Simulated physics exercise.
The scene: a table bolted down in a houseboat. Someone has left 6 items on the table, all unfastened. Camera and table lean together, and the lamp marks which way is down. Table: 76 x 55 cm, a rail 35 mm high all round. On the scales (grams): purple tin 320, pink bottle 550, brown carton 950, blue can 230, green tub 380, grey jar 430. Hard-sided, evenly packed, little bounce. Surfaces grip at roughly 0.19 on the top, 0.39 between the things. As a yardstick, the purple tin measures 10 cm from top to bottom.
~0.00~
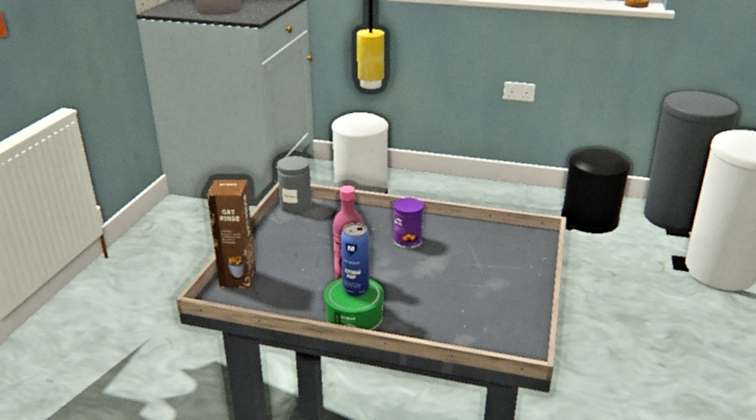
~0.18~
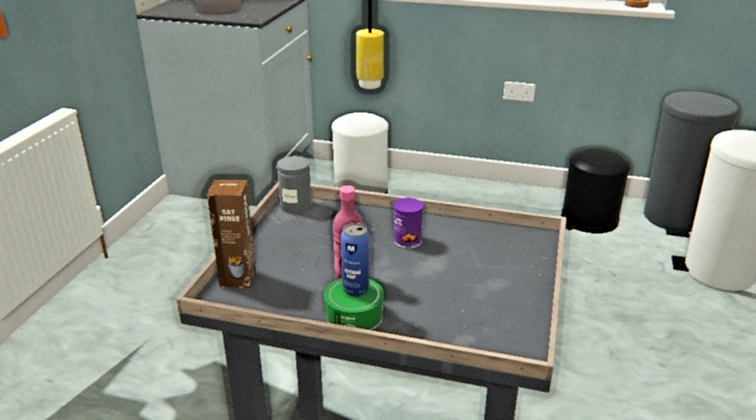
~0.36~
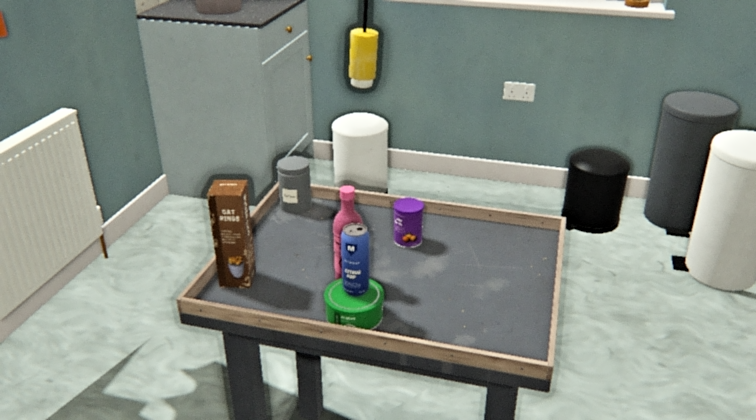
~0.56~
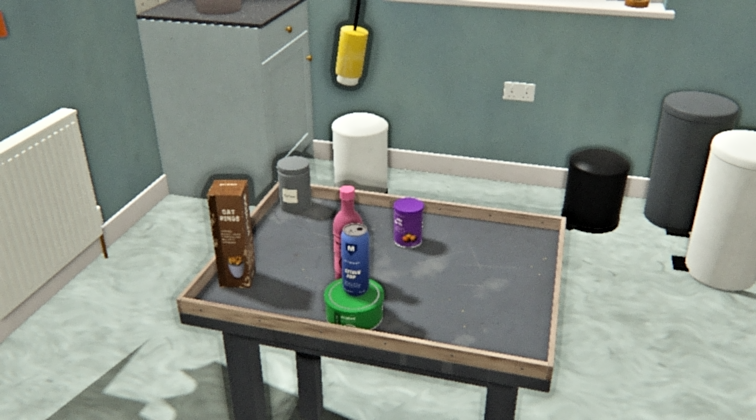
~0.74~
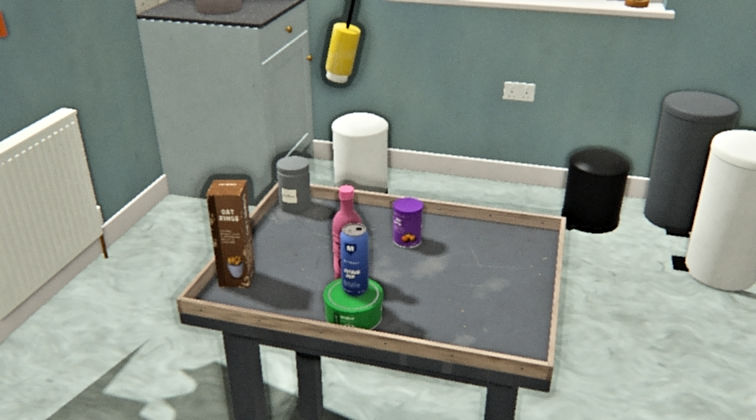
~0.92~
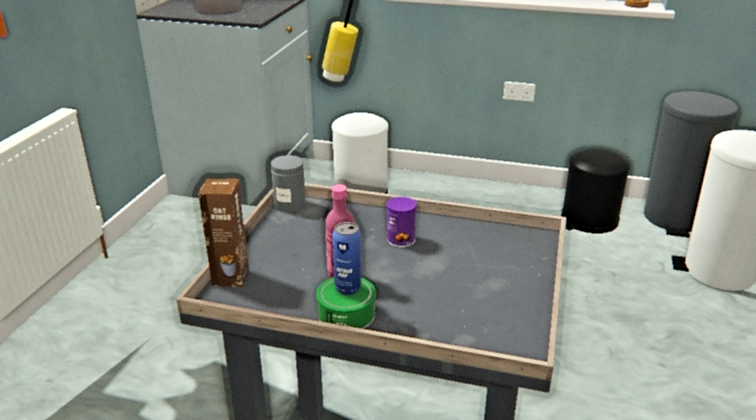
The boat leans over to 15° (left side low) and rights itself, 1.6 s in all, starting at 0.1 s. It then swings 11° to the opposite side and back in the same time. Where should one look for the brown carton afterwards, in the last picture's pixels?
The brown carton comes to rest near (222, 236).
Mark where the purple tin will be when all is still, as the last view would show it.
Around (355, 216).
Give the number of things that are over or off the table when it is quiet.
In all, 0.
After 1.12 s, boat heeled 12°, left side down; brown carton moved 3 cm near (221, 236); pink bottle moved 6 cm; blue can moved 6 cm.
After 1.22 s, boat heeled 10°, left side down; brown carton moved 3 cm near (221, 236); pink bottle moved 9 cm; blue can moved 9 cm.
After 1.42 s, boat heeled 4°, left side down; brown carton moved 3 cm near (221, 236); pink bottle moved 13 cm; blue can moved 13 cm.
In the end (3.8 s), not toppled but over 5 cm from the start, purple tin, pink bottle, blue can and green tub; the other 2 under 5 cm from the start. In the last view, brown carton near (222, 236).
